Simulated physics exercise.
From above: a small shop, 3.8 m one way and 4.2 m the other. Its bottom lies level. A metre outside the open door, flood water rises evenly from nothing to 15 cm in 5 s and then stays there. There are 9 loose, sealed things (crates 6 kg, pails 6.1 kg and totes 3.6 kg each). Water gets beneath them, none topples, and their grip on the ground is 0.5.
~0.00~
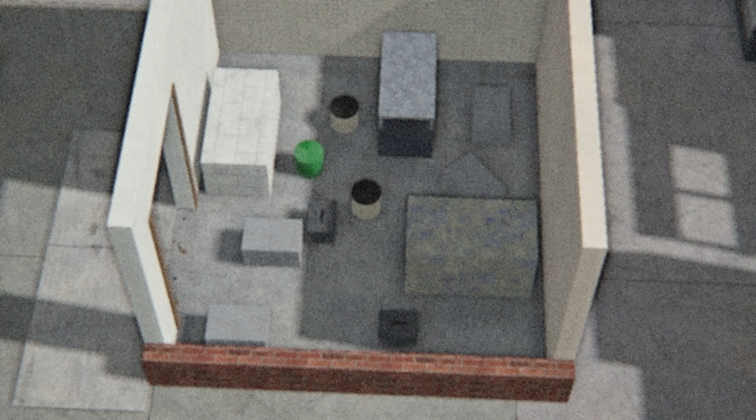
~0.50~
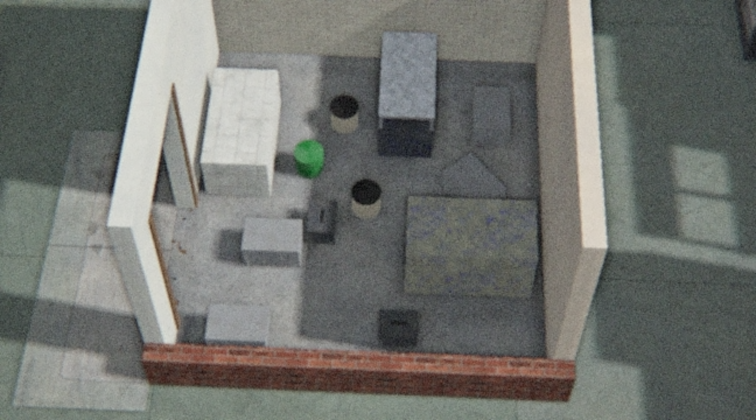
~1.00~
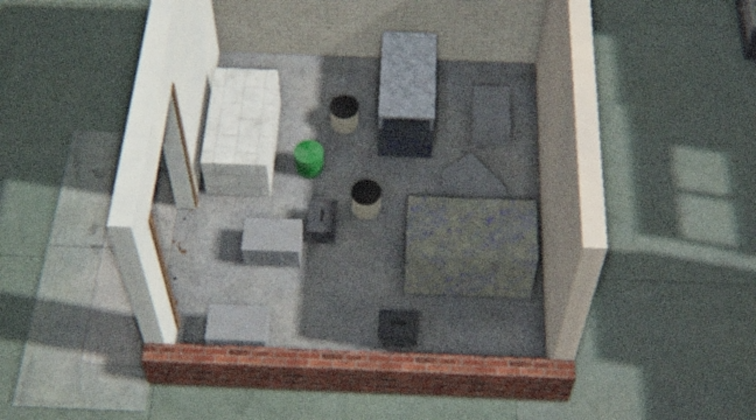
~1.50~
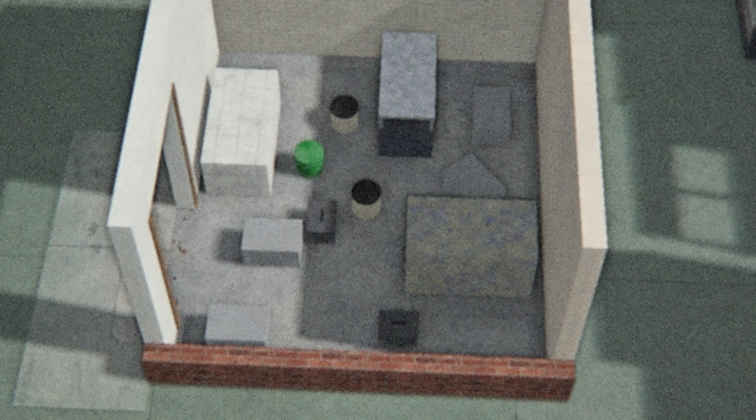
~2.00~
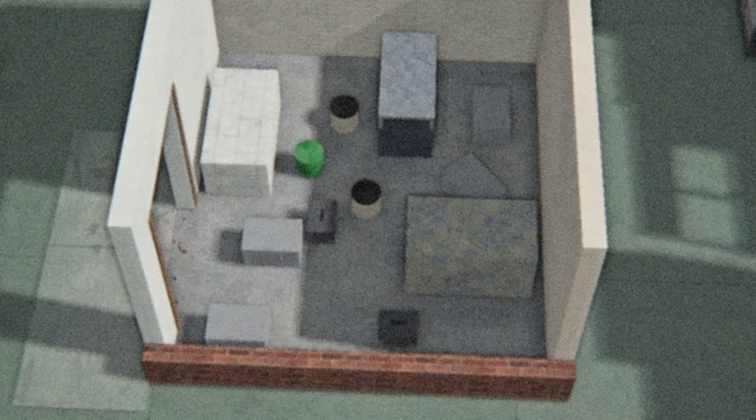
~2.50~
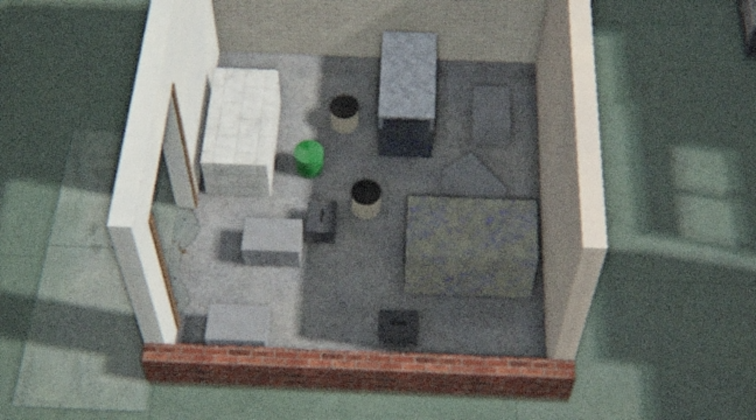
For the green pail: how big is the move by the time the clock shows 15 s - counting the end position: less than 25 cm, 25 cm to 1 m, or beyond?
The green pail stays put.
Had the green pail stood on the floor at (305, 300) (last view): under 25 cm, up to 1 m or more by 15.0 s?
It ends far away.
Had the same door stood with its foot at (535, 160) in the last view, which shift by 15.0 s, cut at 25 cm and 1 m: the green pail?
In that case the green pail slides a little.
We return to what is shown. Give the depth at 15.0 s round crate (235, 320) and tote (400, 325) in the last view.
Roughly 9 and 11 cm.
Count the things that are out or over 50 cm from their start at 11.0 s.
By then 5.
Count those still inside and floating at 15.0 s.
At that moment 8.
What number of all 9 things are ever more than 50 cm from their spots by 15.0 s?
I count 8.
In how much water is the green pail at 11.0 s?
About 3 cm.
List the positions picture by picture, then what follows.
In the first picture, the green pail at (309, 152) rests on the ground; water covers 0.0 m2; 0 of 9 have shifted.
In the second picture, the green pail at (309, 152), on the bottom; 0.0 m2 under water; 0 of 9 have shifted.
In the third picture, the green pail at (309, 152) rests on the ground; 0.0 m2 under water; 0 of 9 have shifted.
In the fourth picture, the green pail at (309, 152), on the bottom; 0.0 m2 under water; 0 of 9 have shifted.
In the fifth picture, the green pail at (309, 152) rests on the ground; 0.0 m2 under water; 0 of 9 have shifted.
In the sixth picture, the green pail at (309, 152) rests on the ground; 0.0 m2 under water; 0 of 9 have shifted.
After 3.5 s the green pail is near (309, 152), 0.0 m from its start, aground; 0 afloat.
After 6.8 s the green pail is near (309, 152), 0.0 m from its start, aground; 3 afloat.
After 11.0 s the green pail is near (309, 152), 0.0 m from its start, aground; 7 afloat.
After 15.0 s the green pail is near (310, 144), 0.1 m from its start, aground; 8 afloat.
